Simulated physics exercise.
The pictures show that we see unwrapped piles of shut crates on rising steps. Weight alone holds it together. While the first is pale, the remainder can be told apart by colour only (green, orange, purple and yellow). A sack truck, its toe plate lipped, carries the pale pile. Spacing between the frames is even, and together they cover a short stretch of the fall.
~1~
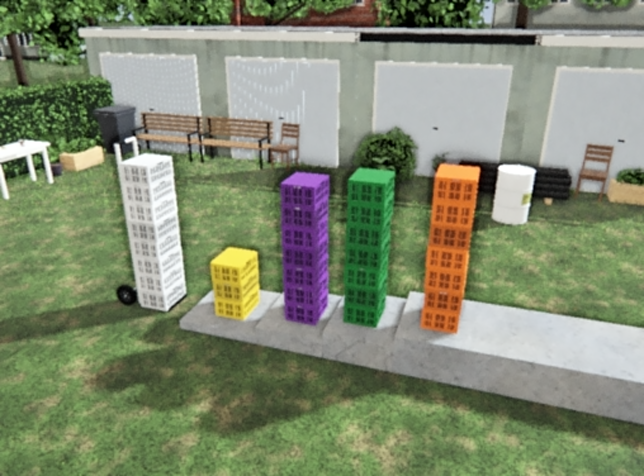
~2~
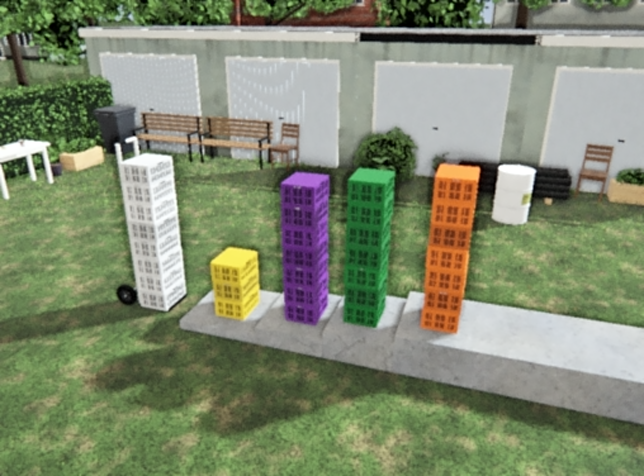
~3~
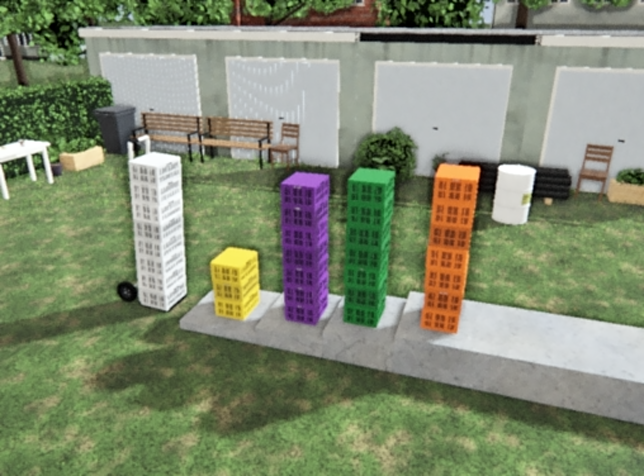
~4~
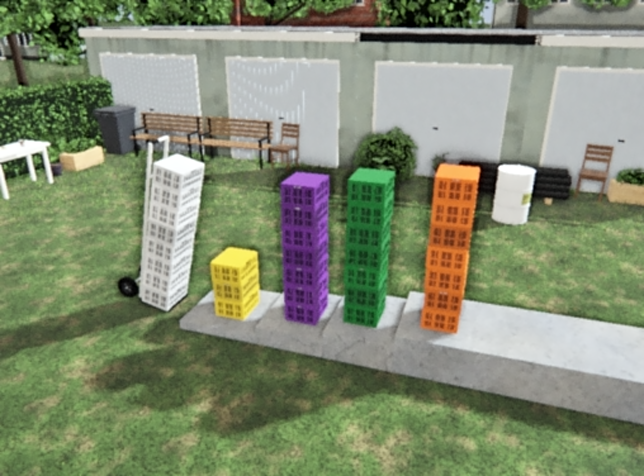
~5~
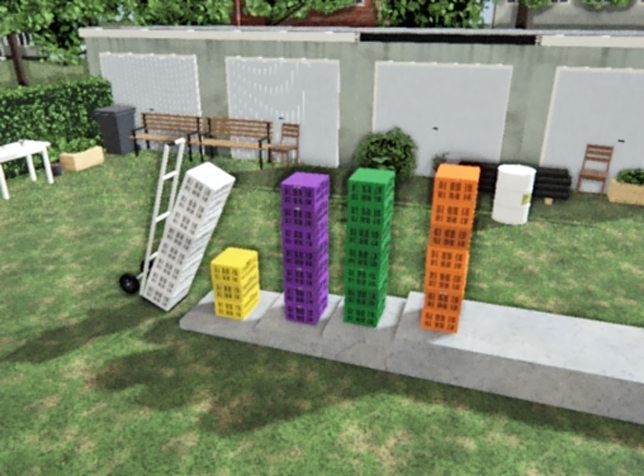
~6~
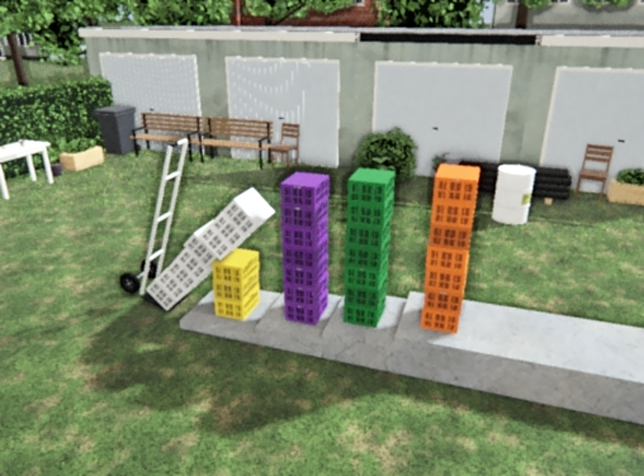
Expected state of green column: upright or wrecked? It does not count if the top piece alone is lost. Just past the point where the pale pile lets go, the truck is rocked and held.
The pile is mostly intact.
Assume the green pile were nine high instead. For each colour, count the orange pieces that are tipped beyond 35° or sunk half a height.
I count orange 0.
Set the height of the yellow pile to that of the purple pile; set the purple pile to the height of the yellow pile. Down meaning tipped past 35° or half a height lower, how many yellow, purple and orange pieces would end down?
The tally reads yellow 6, then purple 0, then orange 0.
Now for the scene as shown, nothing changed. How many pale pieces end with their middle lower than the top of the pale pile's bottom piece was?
Of the pale pieces, the number is 2.
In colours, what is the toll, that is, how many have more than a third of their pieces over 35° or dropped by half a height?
That makes 0 in total.
Soon after the last picture, 8 of the pale pile down; none of the 7 green crates down (0 of 24 in all colours); top green crate unmoved; top yellow crate shifted a little.
A little later, 8 of the pale pile down; none of the 7 green crates down (0 of 24 in all colours); top green crate unmoved; top yellow crate shifted half its height.
Later still, 7 of the pale pile down; none of the 7 green crates down (0 of 24 in all colours); top green crate unmoved; top yellow crate leaning barely.
At rest, 7 of the pale pile down; none of the 7 green crates down (0 of 24 in all colours); top green crate unmoved; top yellow crate leaning barely. As the last picture would show them, middles, top green crate near (372, 187), top yellow crate near (255, 269).
